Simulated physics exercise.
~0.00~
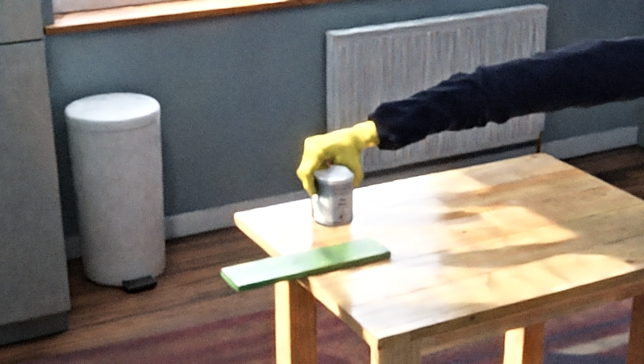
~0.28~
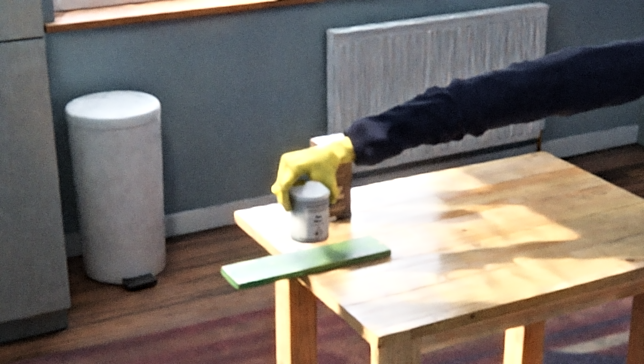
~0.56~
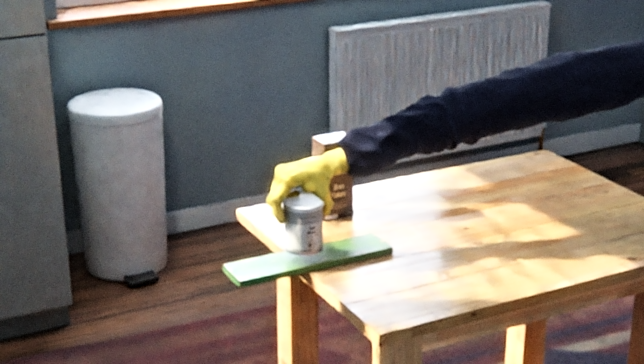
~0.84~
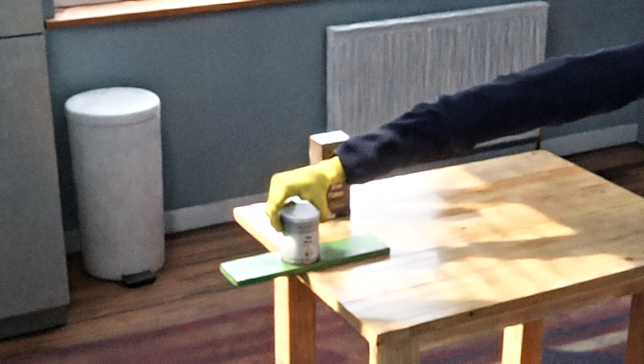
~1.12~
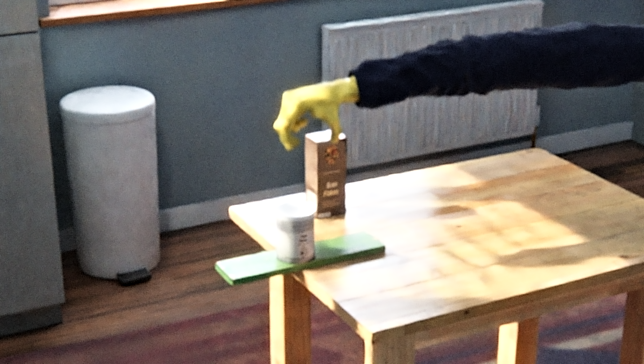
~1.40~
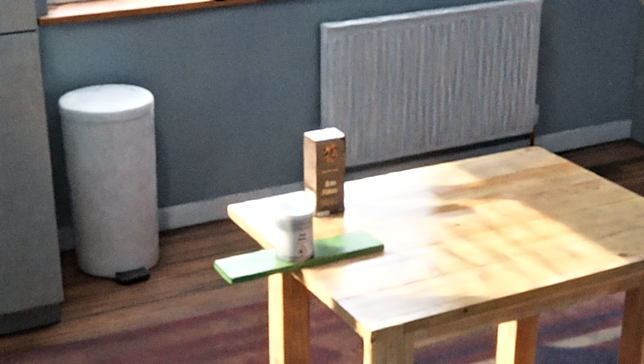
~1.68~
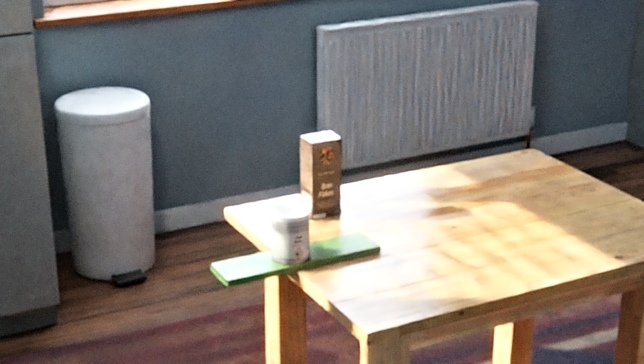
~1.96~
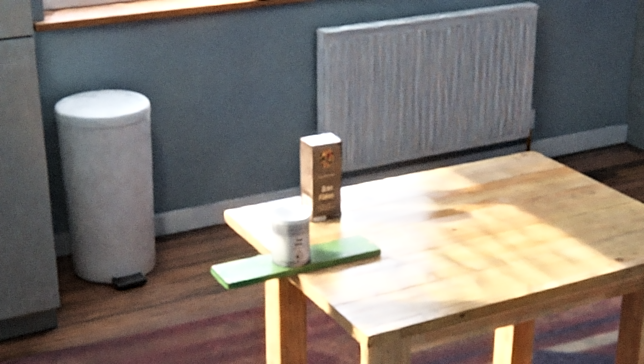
In a room with a blue-grey wall, a slightly swaying camera looks down at a pale wooden table in patchy sunlight. A green plank juts past the table's left edge, a brown carton stands behind it, and a white bin and a radiator are in the background. A yellow-gloved hand, reaching in from the right in a dark sleeve, holds a white tin and moves it left and toward the viewer. It sets the tin upright on the plank, lets go and withdraws. The plank stays balanced, with the tin and carton standing still.
